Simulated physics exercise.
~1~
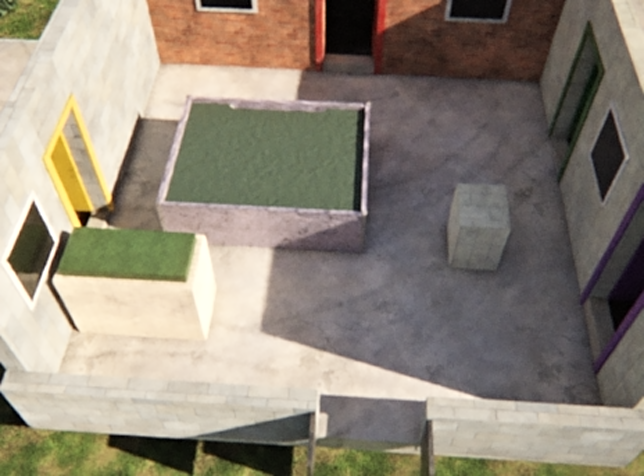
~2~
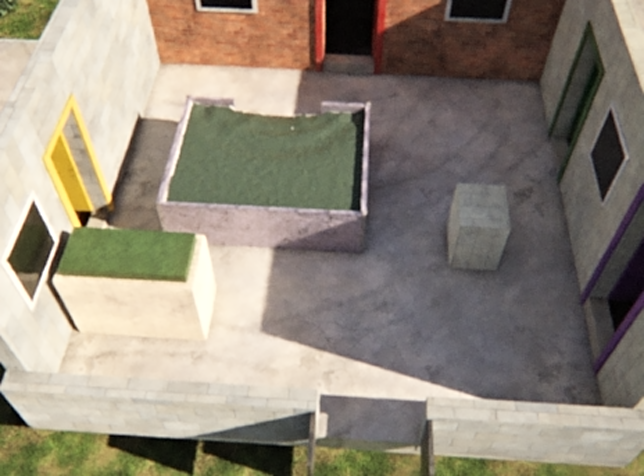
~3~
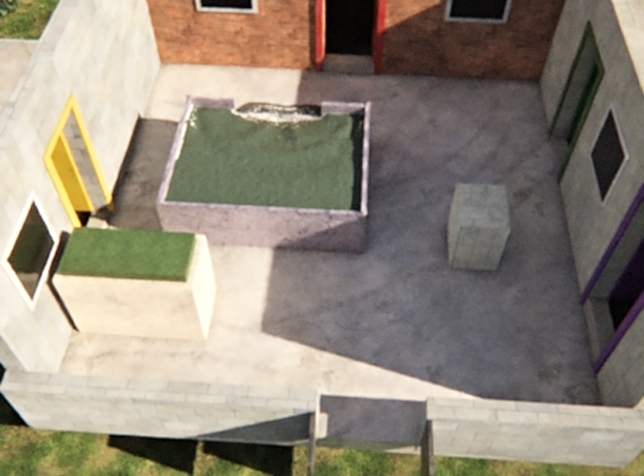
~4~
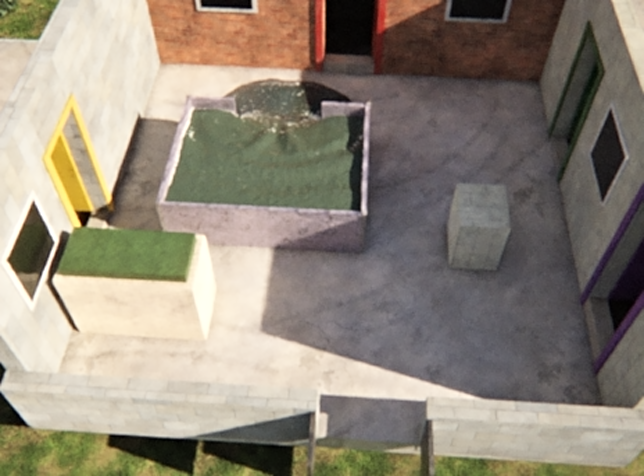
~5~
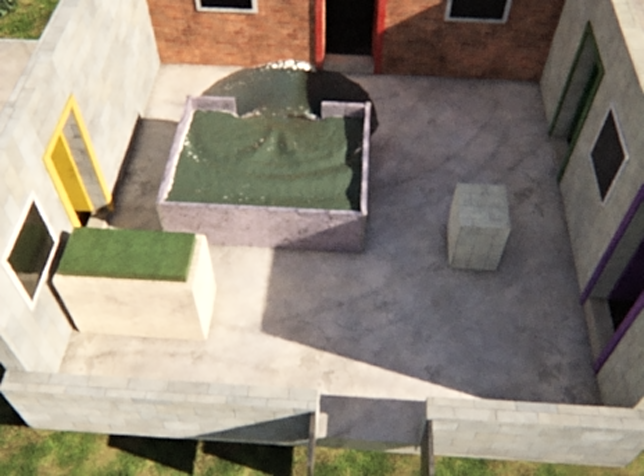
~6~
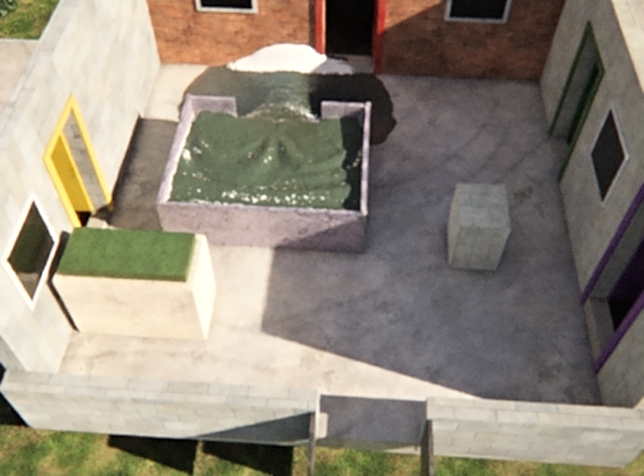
In a walled yard, green water bursts through the far side of a tank and spreads across the paving behind it, foaming.
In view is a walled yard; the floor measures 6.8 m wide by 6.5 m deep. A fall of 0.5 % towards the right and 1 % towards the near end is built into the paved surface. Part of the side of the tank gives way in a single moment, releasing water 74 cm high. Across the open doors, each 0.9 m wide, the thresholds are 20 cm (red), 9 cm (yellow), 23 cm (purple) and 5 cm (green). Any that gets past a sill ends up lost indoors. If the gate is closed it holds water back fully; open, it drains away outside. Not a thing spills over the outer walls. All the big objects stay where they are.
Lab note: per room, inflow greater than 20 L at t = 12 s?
Red door yes; yellow door yes; purple door no; green door yes.
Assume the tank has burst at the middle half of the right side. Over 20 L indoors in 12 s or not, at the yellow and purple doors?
Log - yellow: Threshold not reached, purple: Threshold not reached.
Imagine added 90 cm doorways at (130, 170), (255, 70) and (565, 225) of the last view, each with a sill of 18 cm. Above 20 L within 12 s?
Note, doorways in listed order: Stays short, goes beyond, stays short.
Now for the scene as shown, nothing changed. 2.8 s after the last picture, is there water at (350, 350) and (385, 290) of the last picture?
I'd say spared, then spared.
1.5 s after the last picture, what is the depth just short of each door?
Depth readings (cm): Red = 35; yellow = 0; purple = 0; green = 0.
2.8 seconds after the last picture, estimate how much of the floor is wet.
Around 50 per cent.
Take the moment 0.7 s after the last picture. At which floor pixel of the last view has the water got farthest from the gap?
Around pixel (464, 83).
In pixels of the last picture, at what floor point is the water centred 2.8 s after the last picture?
The water's centre is around (291, 151).
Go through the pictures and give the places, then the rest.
In the first frame, the tank at (270, 155) is whole and still, 74 cm deep.
In the second frame, the front is at a hidden place, 0.8 m from the gap on the tank's far side; 0.4 m2 of floor is under water; 74 cm left at the back of the tank.
In the third frame, the front is at a hidden place, 1.0 m from the gap on the tank's far side; 1.2 m2 of floor is under water; 74 cm left at the back of the tank.
In the fourth frame, the front is at (313, 85), 1.5 m from the gap on the tank's far side; 2.7 m2 of floor is under water; 74 cm left at the back of the tank.
In the fifth frame, the front is at (328, 72), 1.9 m from the gap on the tank's far side; 4.2 m2 of floor is under water; 72 cm left at the back of the tank.
In the sixth frame, the front is at (368, 74), 2.3 m from the gap on the tank's far side; 5.2 m2 of floor is under water; 64 cm left at the back of the tank.
Then, 0.7 s after the last picture water covers 15 % of the floor and is deepest (50 cm) near (290, 74); red door 37 cm at the sill, 23 L in, yellow door not reached, purple door not reached, green door not reached.
Then, 1.5 s after the last picture water covers 30 % of the floor and is deepest (47 cm) near (169, 69); red door 35 cm at the sill, 86 L in, yellow door not reached, purple door not reached, green door not reached.
Then, 2.8 s after the last picture water covers 50 % of the floor and is deepest (36 cm) near (129, 279); red door 24 cm at the sill, 130 L in, yellow door 5 cm at the sill, 0 L in, purple door not reached, green door 15 cm at the sill, 30 L in.
Then, 6.3 s after the last picture water covers 90 % of the floor and is deepest (26 cm) near (595, 393); red door 14 cm at the sill, 140 L in, yellow door 15 cm at the sill, 79 L in, purple door 9 cm at the sill, 0 L in, green door 11 cm at the sill, 128 L in.
Then, 11.3 s after the last picture water covers 100 % of the floor and is deepest (21 cm) near (126, 338); red door 7 cm at the sill, 140 L in, yellow door 11 cm at the sill, 139 L in, purple door 16 cm at the sill, 0 L in, green door 9 cm at the sill, 179 L in.
